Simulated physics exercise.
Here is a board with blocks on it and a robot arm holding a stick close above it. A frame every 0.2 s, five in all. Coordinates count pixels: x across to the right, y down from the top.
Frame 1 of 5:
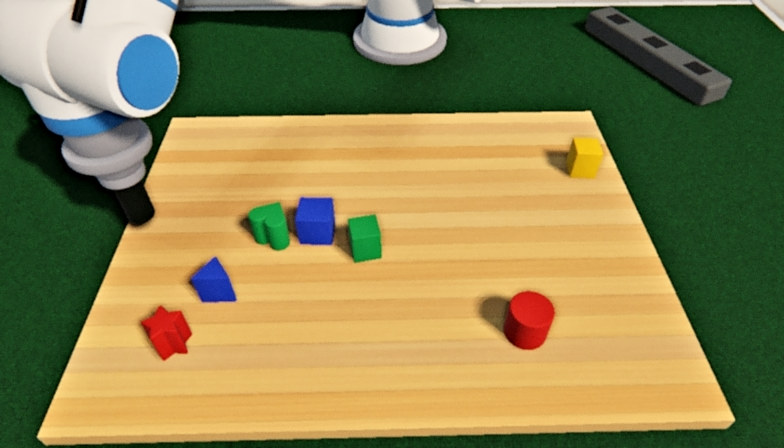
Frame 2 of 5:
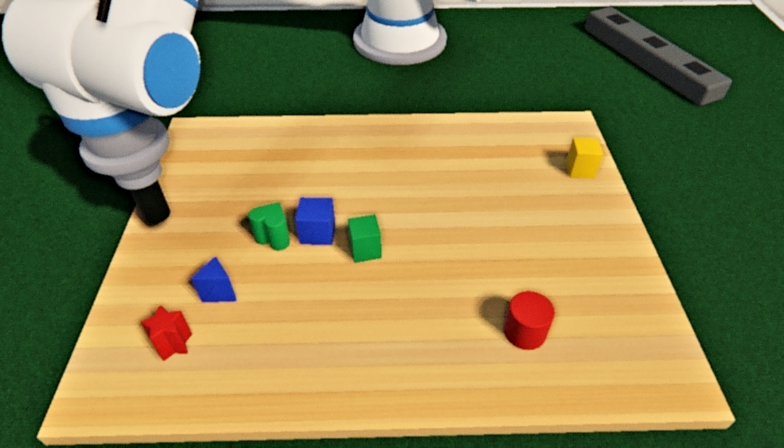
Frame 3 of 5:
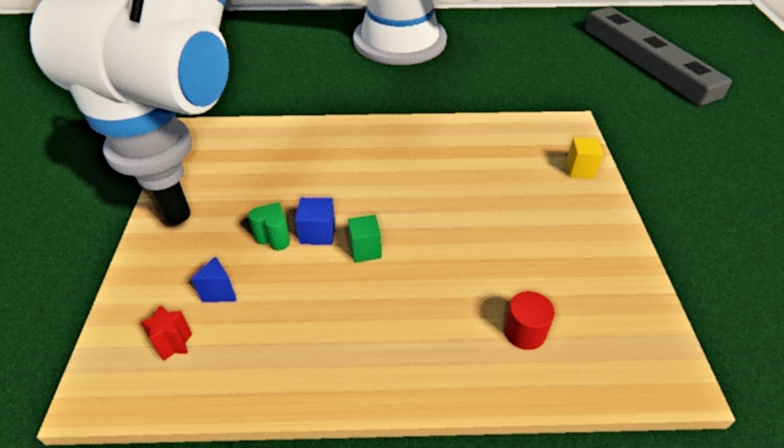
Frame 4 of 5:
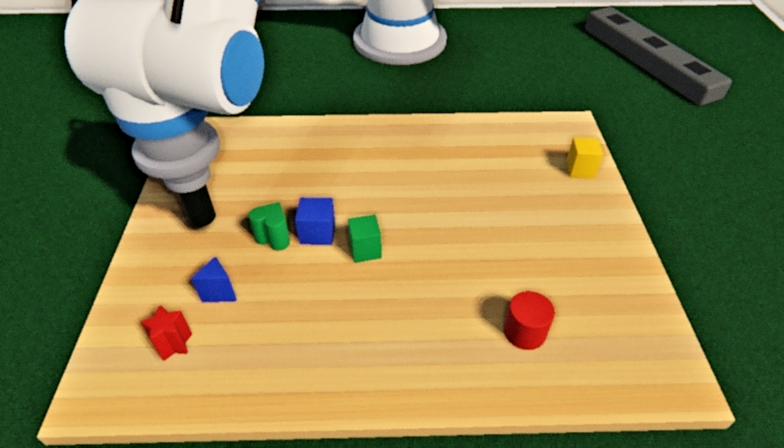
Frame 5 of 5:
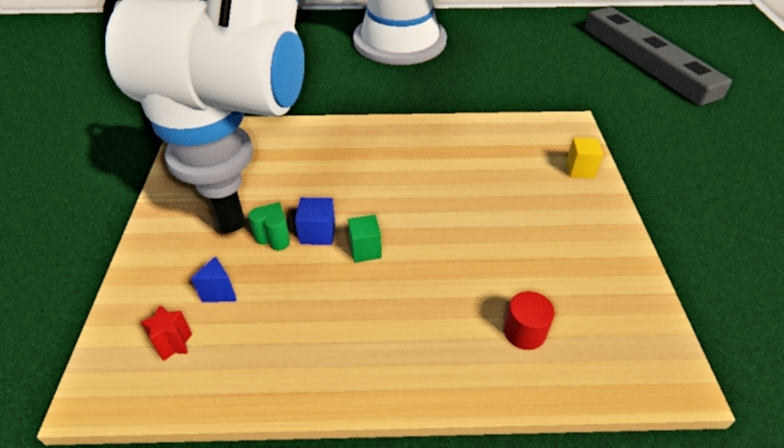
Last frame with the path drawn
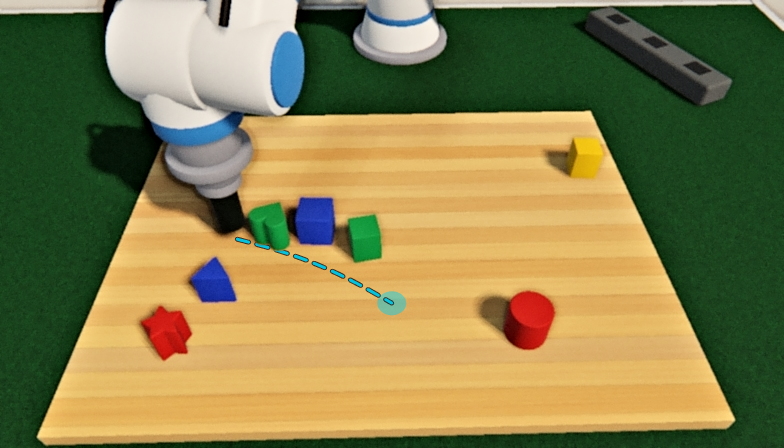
The robot arm moves its black stick right across the board, close to the green heart.
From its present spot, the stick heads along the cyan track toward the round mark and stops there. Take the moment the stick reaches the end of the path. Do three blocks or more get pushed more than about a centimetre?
In short: Yes.
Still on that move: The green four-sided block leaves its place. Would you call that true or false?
True
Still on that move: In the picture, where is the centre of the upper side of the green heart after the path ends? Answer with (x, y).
Around (352, 227).
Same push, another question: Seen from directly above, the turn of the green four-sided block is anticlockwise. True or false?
Verdict: False.
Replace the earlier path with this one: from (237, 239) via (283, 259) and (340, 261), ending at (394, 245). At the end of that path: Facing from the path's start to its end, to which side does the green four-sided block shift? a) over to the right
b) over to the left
The answer is b.
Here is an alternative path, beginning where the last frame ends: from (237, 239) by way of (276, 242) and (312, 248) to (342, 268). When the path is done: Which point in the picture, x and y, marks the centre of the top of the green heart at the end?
Its top middle is near (362, 223).
Drawn move, from (237, 239) by way of (315, 264) to (392, 303).
What follows on the original path. One third of the way, stick (286, 239); green heart (318, 221), turned 25° anticlockwise; blue four-sided block (342, 204), turned 45° anticlockwise.
Two thirds of the way, stick (339, 260); green heart (352, 227), turned 100° anticlockwise; blue four-sided block (351, 199), turned 80° anticlockwise; green four-sided block (385, 225), turned 45° clockwise.
At the end, stick (392, 289); blue triangular block still; green heart (352, 227), turned 100° anticlockwise; blue four-sided block (351, 199), turned 80° anticlockwise; green four-sided block (385, 225), turned 45° clockwise.
